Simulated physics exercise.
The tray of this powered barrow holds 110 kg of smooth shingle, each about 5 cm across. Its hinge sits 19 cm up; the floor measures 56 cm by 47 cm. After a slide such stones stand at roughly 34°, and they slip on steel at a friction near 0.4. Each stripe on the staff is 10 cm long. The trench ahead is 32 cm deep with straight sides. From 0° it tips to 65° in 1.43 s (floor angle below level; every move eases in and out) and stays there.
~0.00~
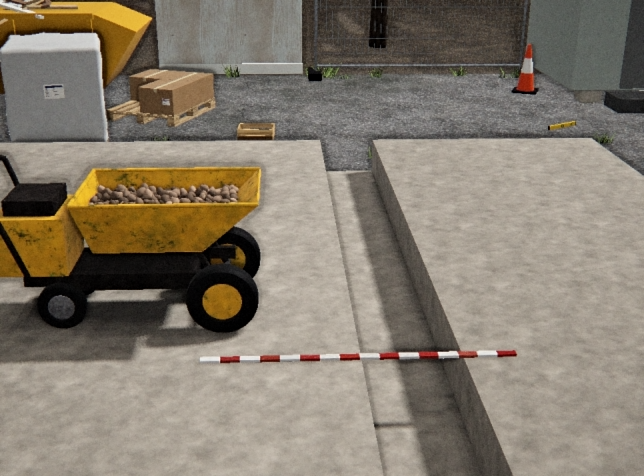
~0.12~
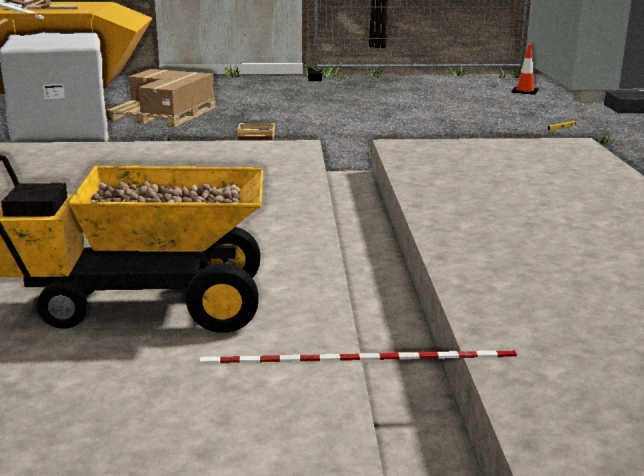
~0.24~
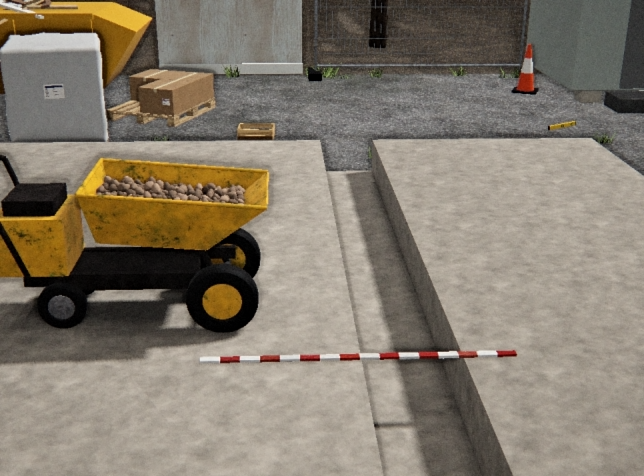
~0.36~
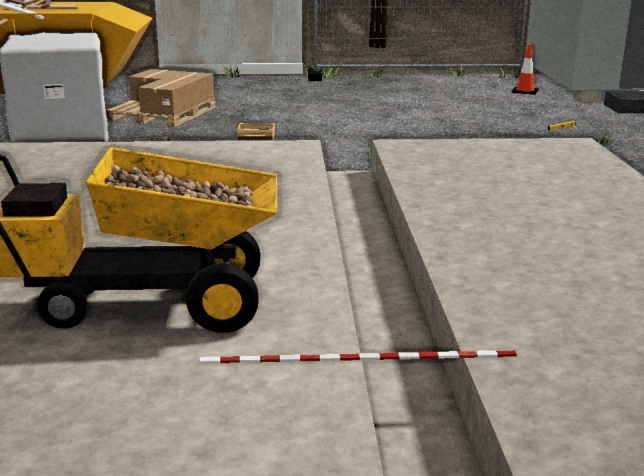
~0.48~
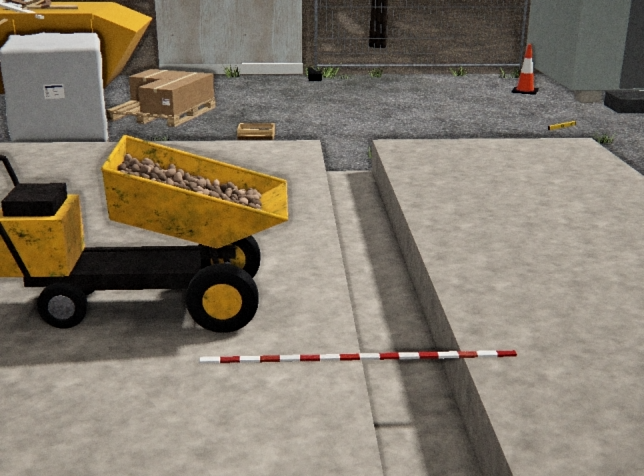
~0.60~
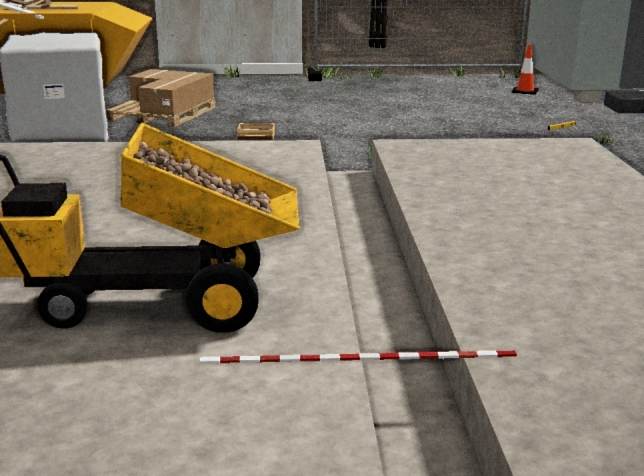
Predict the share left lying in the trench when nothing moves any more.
Roughly 100 per cent ends in the trench.
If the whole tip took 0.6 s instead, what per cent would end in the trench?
In that case some 100 per cent.
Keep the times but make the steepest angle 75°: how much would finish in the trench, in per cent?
Then about 95 per cent.
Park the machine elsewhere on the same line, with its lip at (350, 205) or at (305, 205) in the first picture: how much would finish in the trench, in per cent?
First some 40, then 95 per cent.
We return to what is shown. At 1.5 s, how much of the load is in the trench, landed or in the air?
About 50 per cent by then.
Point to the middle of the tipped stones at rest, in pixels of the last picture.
Around (399, 344).
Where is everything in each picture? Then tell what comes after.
Lip at (258, 205), floor tilted 0°, highest stones at (145, 193), in the first frame.
Lip at (260, 206), floor tilted 1°, highest stones at (147, 191); the stones move at 0.2 m/s on average, in the second frame.
Lip at (267, 208), floor tilted 5°, highest stones at (133, 186); the stones move at 0.4 m/s on average, in the third frame.
Lip at (276, 213), floor tilted 10°, highest stones at (128, 176); the stones move at 0.5 m/s on average, in the fourth frame.
Lip at (287, 220), floor tilted 17°, highest stones at (135, 167); the stones move at 0.6 m/s on average, in the fifth frame.
Lip at (299, 229), floor tilted 25°, highest stones at (144, 155); the stones move at 0.6 m/s on average, in the sixth frame.
After 1.1 s the floor is at 55°; 100 % in the tray; the foremost stones are at (324, 253).
After 1.5 s the floor is at 65°; 41 % in the tray, 7 % short of the trench, 52 % in the trench; the foremost stones are at (423, 341).
After 1.9 s the floor is at 65°; 8 % in the tray, 4 % short of the trench, 87 % in the trench; the foremost stones are at (433, 334).
After 3.8 s the floor is at 65°; 0 % in the tray, 100 % in the trench; the foremost stones are at (436, 342).
